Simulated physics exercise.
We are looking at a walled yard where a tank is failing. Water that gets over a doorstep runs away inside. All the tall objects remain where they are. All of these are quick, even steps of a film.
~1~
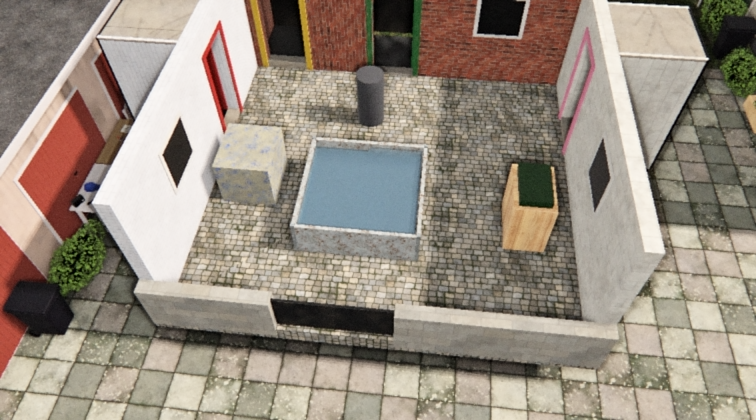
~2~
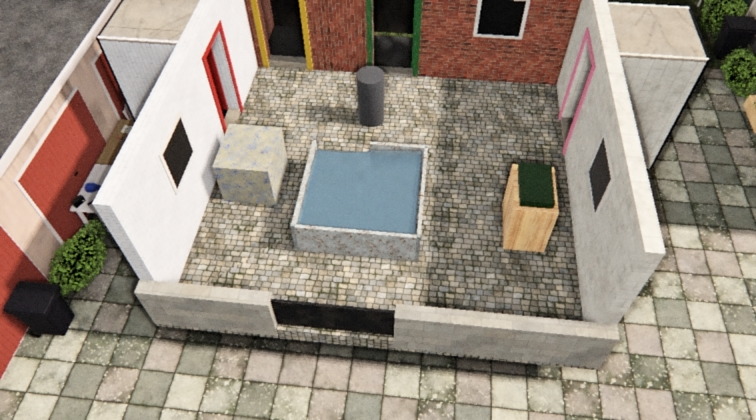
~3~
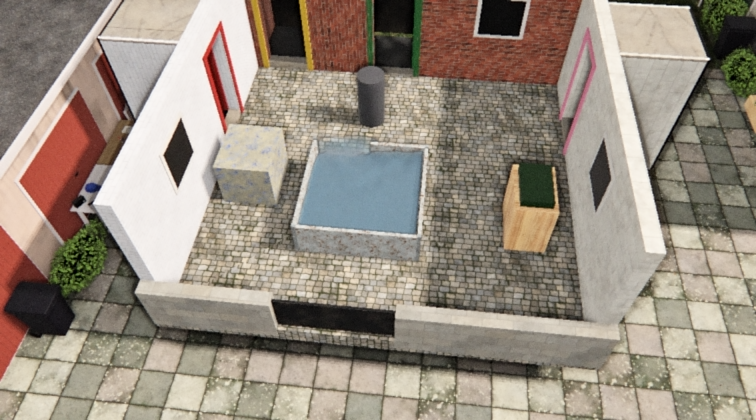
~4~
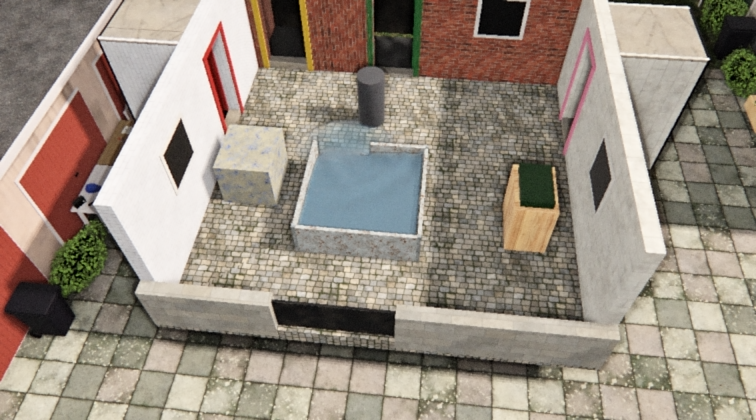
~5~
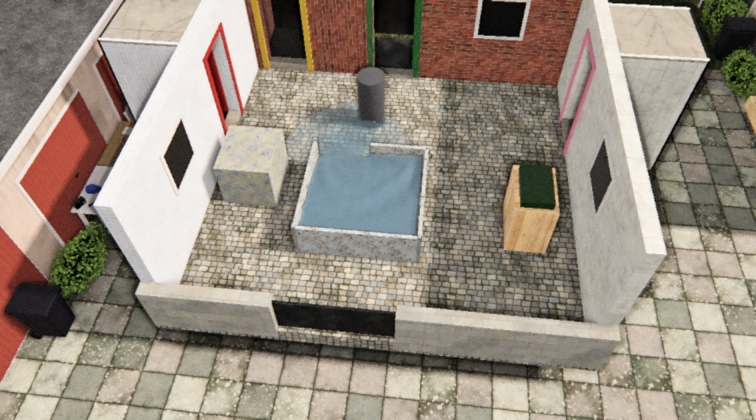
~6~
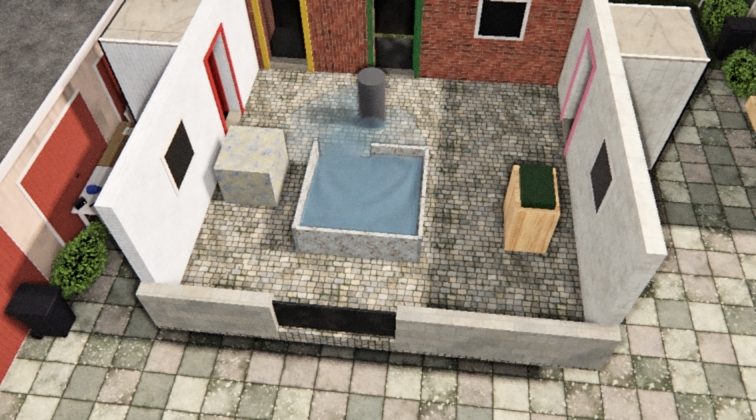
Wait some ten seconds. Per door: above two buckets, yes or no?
Yellow door yes. Green door yes. Red door no. Pink door no.
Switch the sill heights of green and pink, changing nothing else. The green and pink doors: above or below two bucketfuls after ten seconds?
Green takes less, pink lets more in.
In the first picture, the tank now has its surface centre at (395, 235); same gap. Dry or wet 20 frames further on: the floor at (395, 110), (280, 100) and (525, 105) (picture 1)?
In the order asked: Reached by the flood, reached by the flood, reached by the flood.
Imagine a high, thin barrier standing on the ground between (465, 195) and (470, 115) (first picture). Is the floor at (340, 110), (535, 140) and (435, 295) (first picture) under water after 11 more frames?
Results in order: Swamped / bone-dry / bone-dry.
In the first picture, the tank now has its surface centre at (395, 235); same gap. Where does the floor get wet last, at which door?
The pink one.
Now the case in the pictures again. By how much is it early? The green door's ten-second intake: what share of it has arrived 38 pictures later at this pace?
Some 55 in a hundred.
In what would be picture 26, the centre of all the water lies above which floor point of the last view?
Estimate: (352, 151).
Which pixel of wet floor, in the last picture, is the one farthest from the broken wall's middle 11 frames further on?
The wet point farthest out is around (505, 90).
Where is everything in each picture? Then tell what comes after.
In the first picture, the water tank at (363, 187) is whole and still.
In the second picture, water pours out on the water tank's far side and has run to a hidden place.
In the third picture, water pours out on the water tank's far side and has run to (373, 141).
In the fourth picture, water pours out on the water tank's far side and has run to (359, 122).
In the fifth picture, the front is at (346, 104), out from the gap on the water tank's far side.
In the sixth picture, water pours out on the water tank's far side and has run to (355, 86).
A moment on, water covers 25 % of the floor; the yellow door wet at the sill, nothing in, the green door wet at the sill, nothing in, the red door not reached, the pink door not reached.
Next, water covers 35 % of the floor; the yellow door under two buckets in, the green door under two buckets in, the red door wet at the sill, nothing in, the pink door not reached.
Then, water covers 50 % of the floor; the yellow door over two buckets in, the green door under two buckets in, the red door wet at the sill, nothing in, the pink door wet at the sill, nothing in.
Later, water covers 65 % of the floor; the yellow door over two buckets in, the green door over two buckets in, the red door under two buckets in, the pink door wet at the sill, nothing in.
In the end, water covers 95 % of the floor; the yellow door over two buckets in, the green door over two buckets in, the red door under two buckets in, the pink door wet at the sill, nothing in.
